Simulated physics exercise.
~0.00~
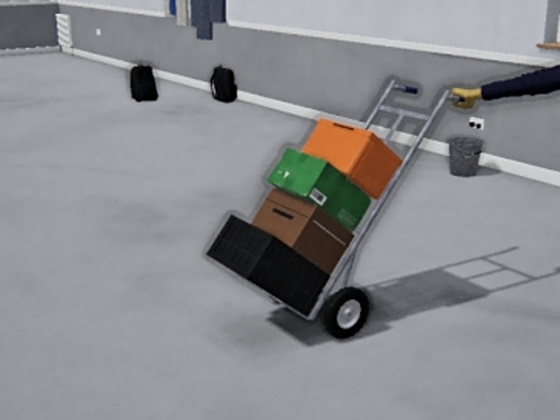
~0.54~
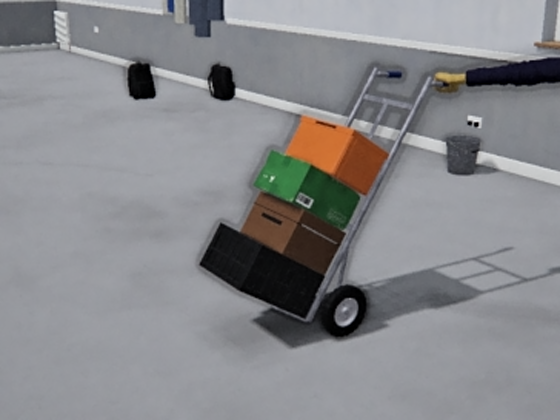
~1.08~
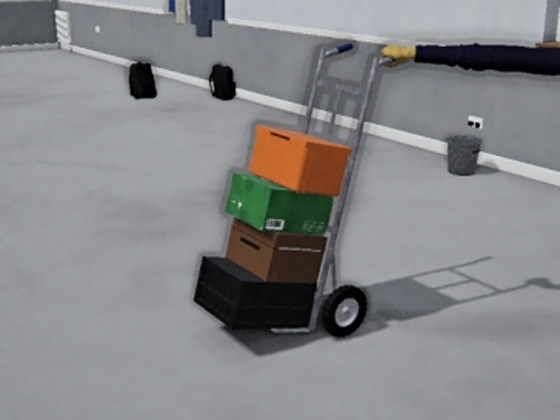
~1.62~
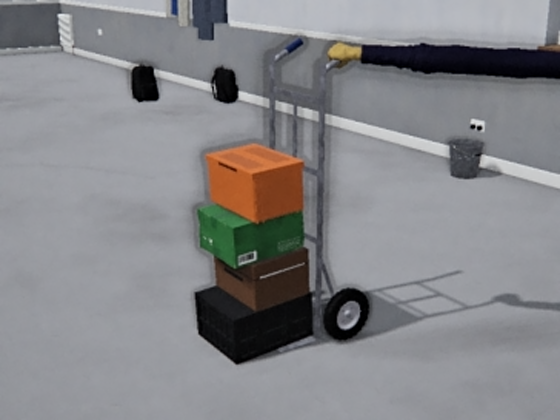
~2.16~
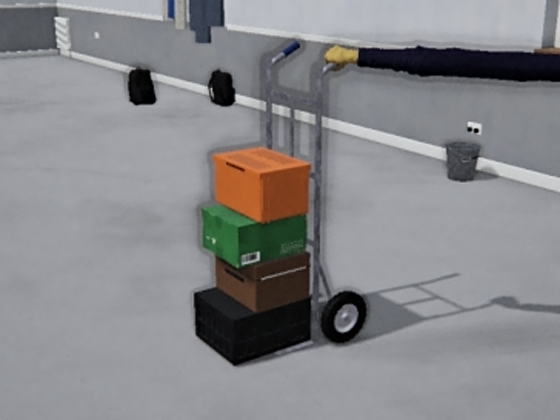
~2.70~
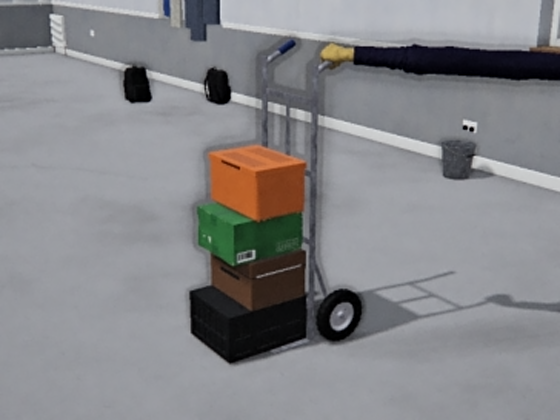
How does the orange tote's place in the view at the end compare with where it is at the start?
It ends up further to the left and a little lower than at the start, sitting level on top of the stack rather than leaning back with the tilted truck.
To begin with, a sack truck leans back toward a gloved hand at the right, carrying a black crate, a brown toolbox, a green parcel and an orange tote stacked from bottom to top. The hand keeps hold of the handle as the truck starts to swing upright, slowly at first. The swing then grows larger, carrying the stack over to the left until the plate comes down flat on the floor. The boxes settle with barely any shift. At the end, the truck stands upright and still, the hand still on it, with all four items stacked in place.
